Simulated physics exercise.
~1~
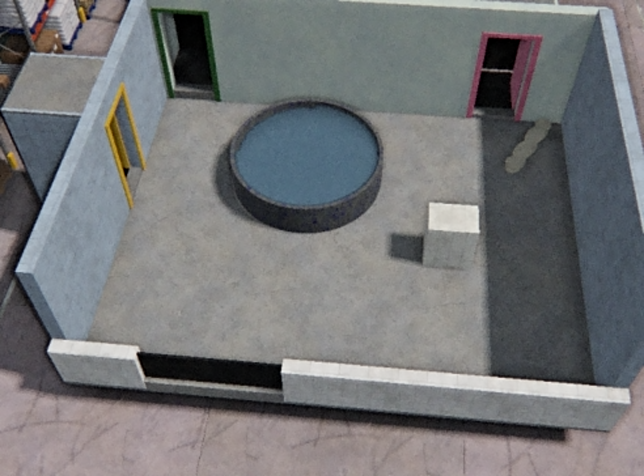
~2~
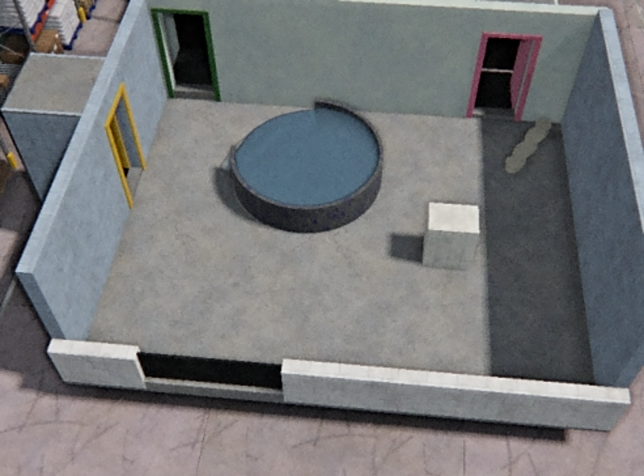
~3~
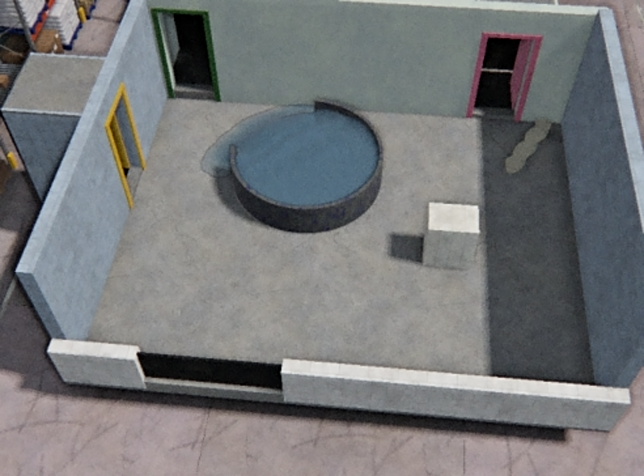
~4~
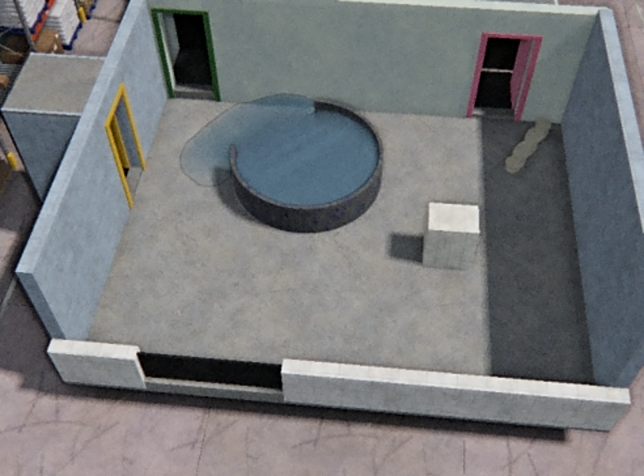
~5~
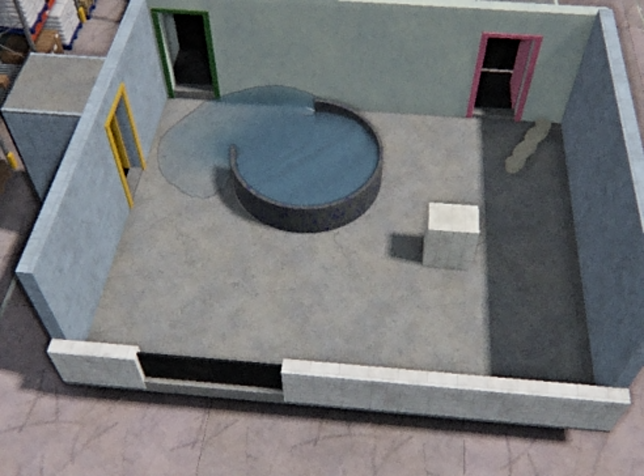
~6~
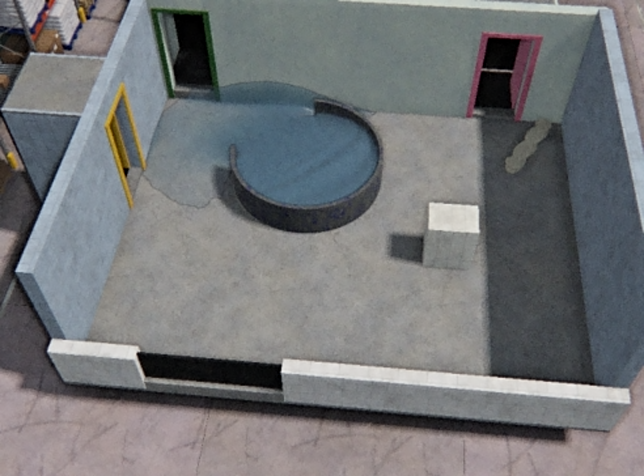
Water spreading from a gap in the far-left side of a round pool, fanning across the grey floor of a walled bay.
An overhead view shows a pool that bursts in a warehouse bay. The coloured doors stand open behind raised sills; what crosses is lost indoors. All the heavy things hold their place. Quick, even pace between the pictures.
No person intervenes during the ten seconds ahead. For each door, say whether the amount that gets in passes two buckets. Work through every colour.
As I see it, the pink door never exceeds two buckets, the green door exceeds two buckets, the yellow door exceeds two buckets.
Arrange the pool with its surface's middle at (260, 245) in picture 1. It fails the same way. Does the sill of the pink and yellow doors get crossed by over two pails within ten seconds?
Pink exceeds the limit, yellow exceeds the limit.
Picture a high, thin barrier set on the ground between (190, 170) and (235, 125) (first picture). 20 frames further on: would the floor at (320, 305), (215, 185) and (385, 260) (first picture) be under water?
Listed order: Spared, swamped, spared.
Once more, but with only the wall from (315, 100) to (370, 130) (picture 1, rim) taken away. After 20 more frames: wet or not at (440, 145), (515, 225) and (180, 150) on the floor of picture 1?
Respectively: Drenched, drenched and drenched.
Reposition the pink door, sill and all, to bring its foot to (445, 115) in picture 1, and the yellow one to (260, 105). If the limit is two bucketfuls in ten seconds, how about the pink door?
Result: Pink one remains below.
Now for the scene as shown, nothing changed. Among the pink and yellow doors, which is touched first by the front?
Answer: The yellow one.
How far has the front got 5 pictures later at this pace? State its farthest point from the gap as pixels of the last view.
I'd say near (442, 117).
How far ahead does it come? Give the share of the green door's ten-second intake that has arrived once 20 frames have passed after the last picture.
Share at that point: Close to 90 in a hundred.
A moment on, water covers 15 % of the floor; the pink door not reached, the green door under two buckets in, the yellow door wet at the sill, nothing in.
Next, water covers 25 % of the floor; the pink door not reached, the green door far over two buckets in, the yellow door wet at the sill, nothing in.
Then, water covers 50 % of the floor; the pink door wet at the sill, nothing in, the green door far over two buckets in, the yellow door under two buckets in.
Later, water covers 70 % of the floor; the pink door under two buckets in, the green door far over two buckets in, the yellow door over two buckets in.
In the end, water covers 95 % of the floor; the pink door under two buckets in, the green door far over two buckets in, the yellow door over two buckets in.
